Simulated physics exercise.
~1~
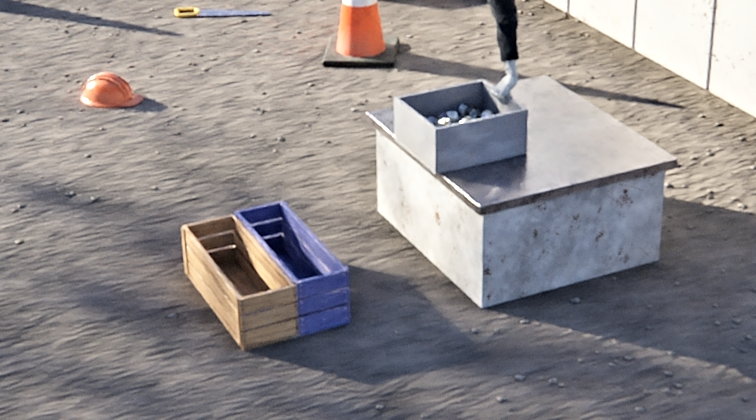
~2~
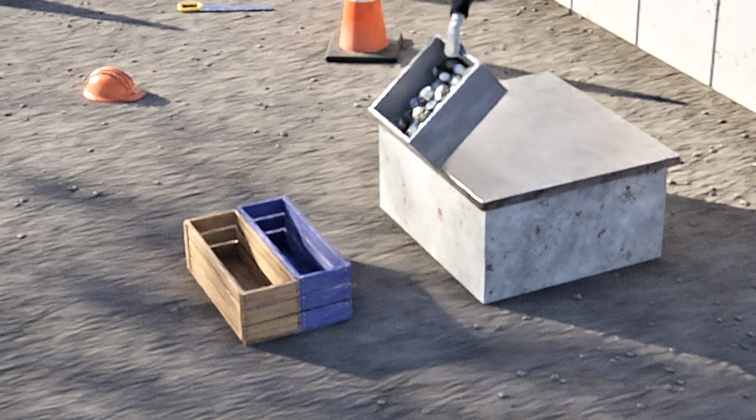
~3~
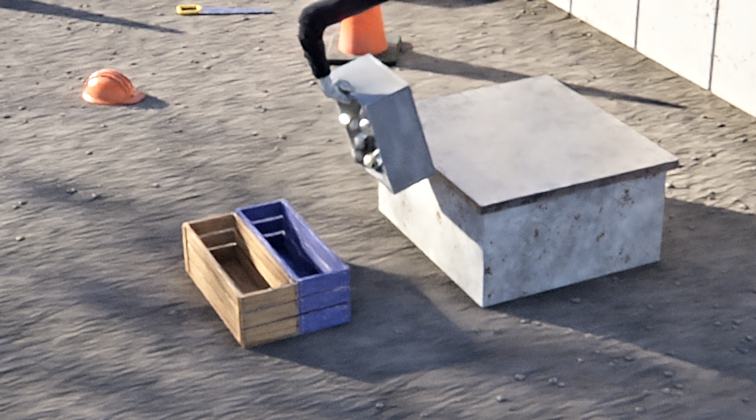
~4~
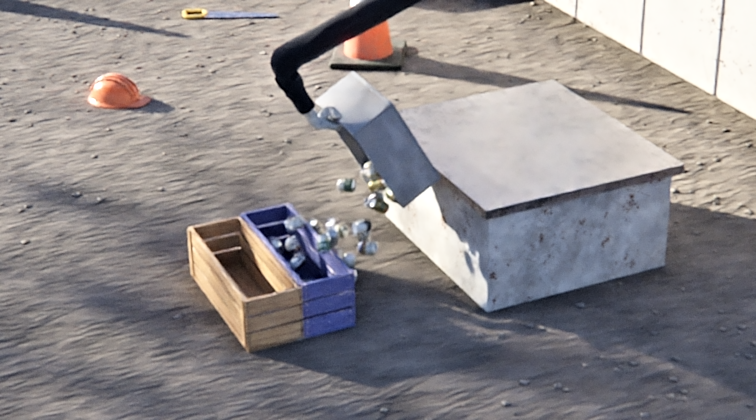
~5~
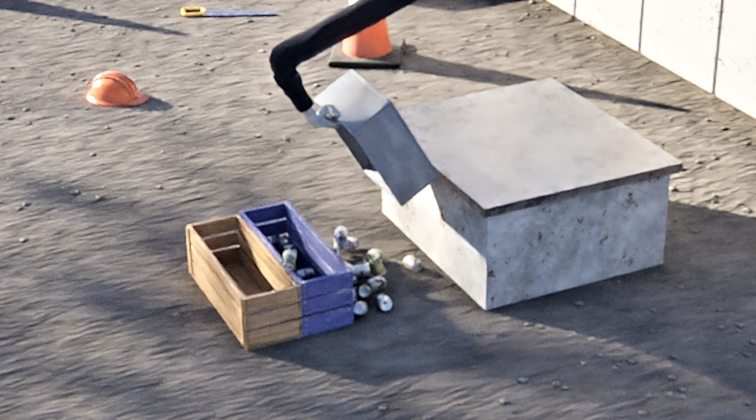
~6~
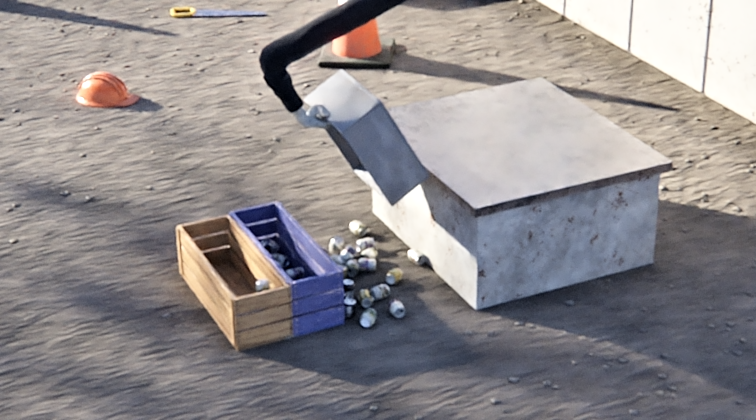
A grey box tips off the bench edge, spilling most of its cans onto the ground.
